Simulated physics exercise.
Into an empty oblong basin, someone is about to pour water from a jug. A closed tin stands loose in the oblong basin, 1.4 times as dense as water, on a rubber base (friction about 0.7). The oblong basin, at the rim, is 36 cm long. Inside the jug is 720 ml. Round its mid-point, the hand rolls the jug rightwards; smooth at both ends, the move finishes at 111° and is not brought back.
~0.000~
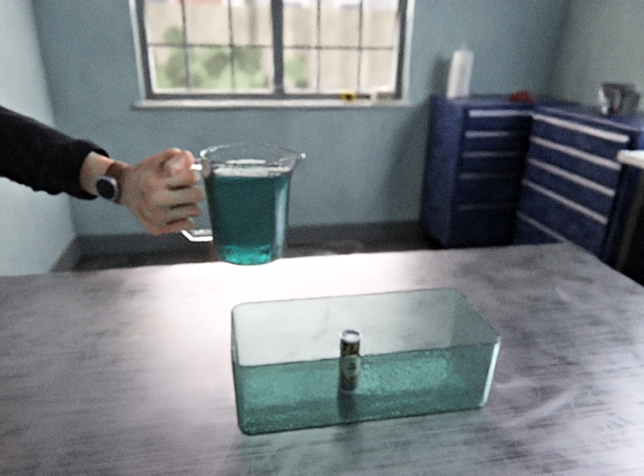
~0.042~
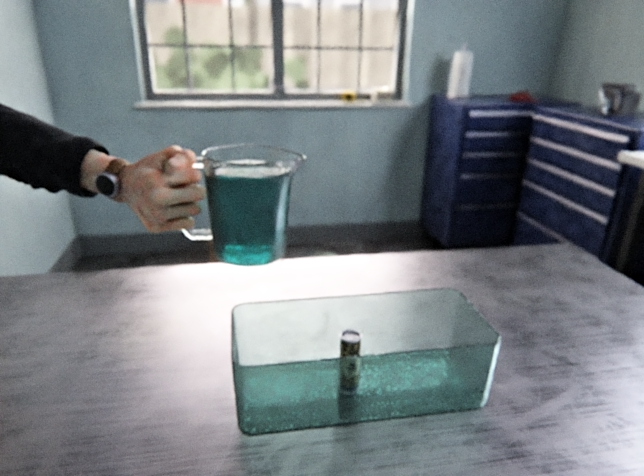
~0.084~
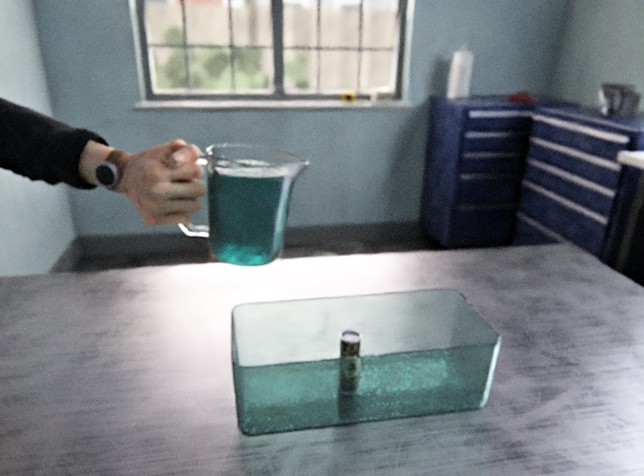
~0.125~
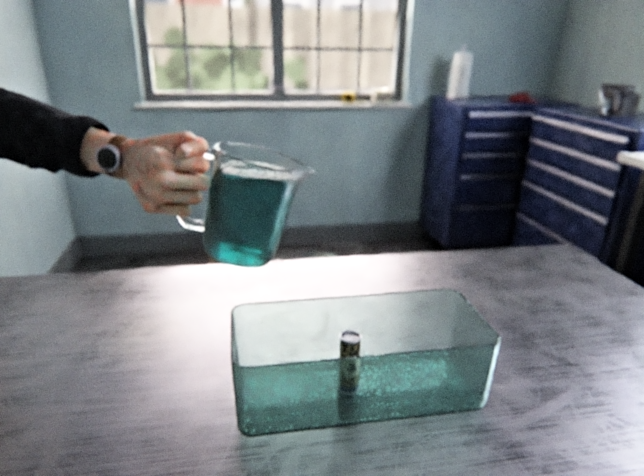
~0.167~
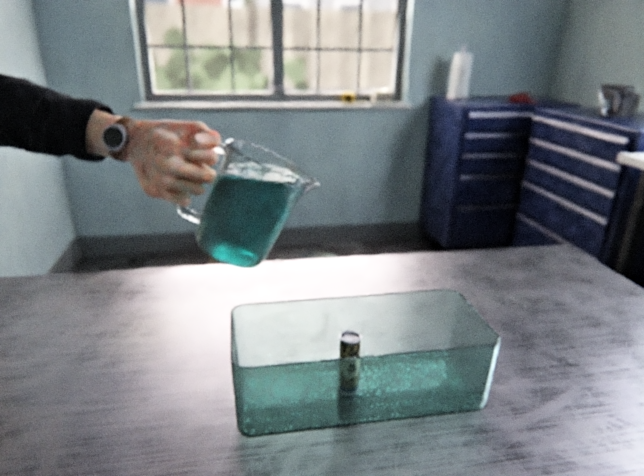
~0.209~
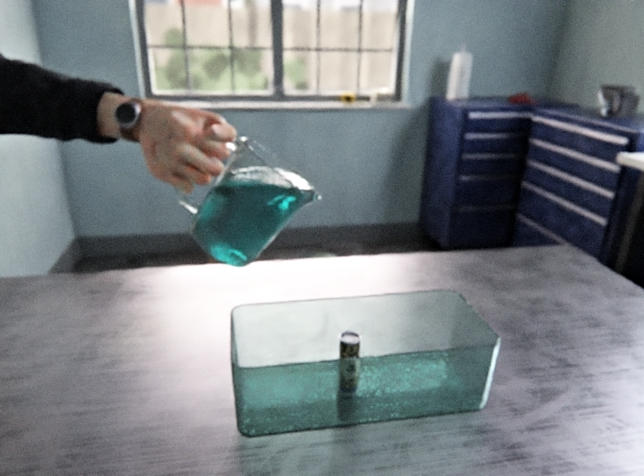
In a room with a barred window and blue drawers, a hand held a jug of teal water above a clear basin with a small tin standing inside, then steadily tilted the jug rightwards.
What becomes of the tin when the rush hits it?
Looks to me like it can't hold out.
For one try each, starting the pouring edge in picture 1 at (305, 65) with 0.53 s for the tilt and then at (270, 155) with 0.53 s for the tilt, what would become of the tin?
First it keeps standing; then it topples.
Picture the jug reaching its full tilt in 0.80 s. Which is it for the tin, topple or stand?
Result: Tin tipped over.
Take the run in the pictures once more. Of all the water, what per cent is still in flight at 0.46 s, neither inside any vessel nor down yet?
Near 36 per cent at that moment.
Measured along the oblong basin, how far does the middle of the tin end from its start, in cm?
Roughly 10.5 cm.
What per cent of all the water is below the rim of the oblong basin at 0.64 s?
Roughly 70 per cent.
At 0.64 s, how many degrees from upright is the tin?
Some 0°.
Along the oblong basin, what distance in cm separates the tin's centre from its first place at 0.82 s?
Estimate: Around 5 cm.
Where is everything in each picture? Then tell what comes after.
Tilt 0°; pouring edge (304, 154); surface from (206, 170) to (290, 168); the oblong basin's rim runs from (232, 334) to (479, 313); the tin's top is at (351, 338), in the first picture.
Tilt 2°; pouring edge (305, 156); surface from (206, 169) to (290, 169), in the second picture.
Tilt 7°; pouring edge (309, 162); surface from (211, 167) to (293, 172), in the third picture.
Tilt 15°; pouring edge (314, 171); surface from (215, 167) to (298, 175), in the fourth picture.
Tilt 25°; pouring edge (319, 183); surface from (214, 184) to (306, 180), in the fifth picture.
Tilt 37°; pouring edge (321, 198); surface from (205, 199) to (315, 187), in the sixth picture.
After 0.46 s the tilt is 106° and 50 per cent is still to pour; the tin stands where it began.
After 0.64 s the tilt is 111° and 10 per cent is still to pour; the tin stands where it began.
After 0.82 s the tilt is 111° and 1 per cent is still to pour; the tin leans 7°.
After 1.03 s the tilt is 111° and 0 per cent is still to pour; the tin leans 46°.
In the end the tin lies on its side.
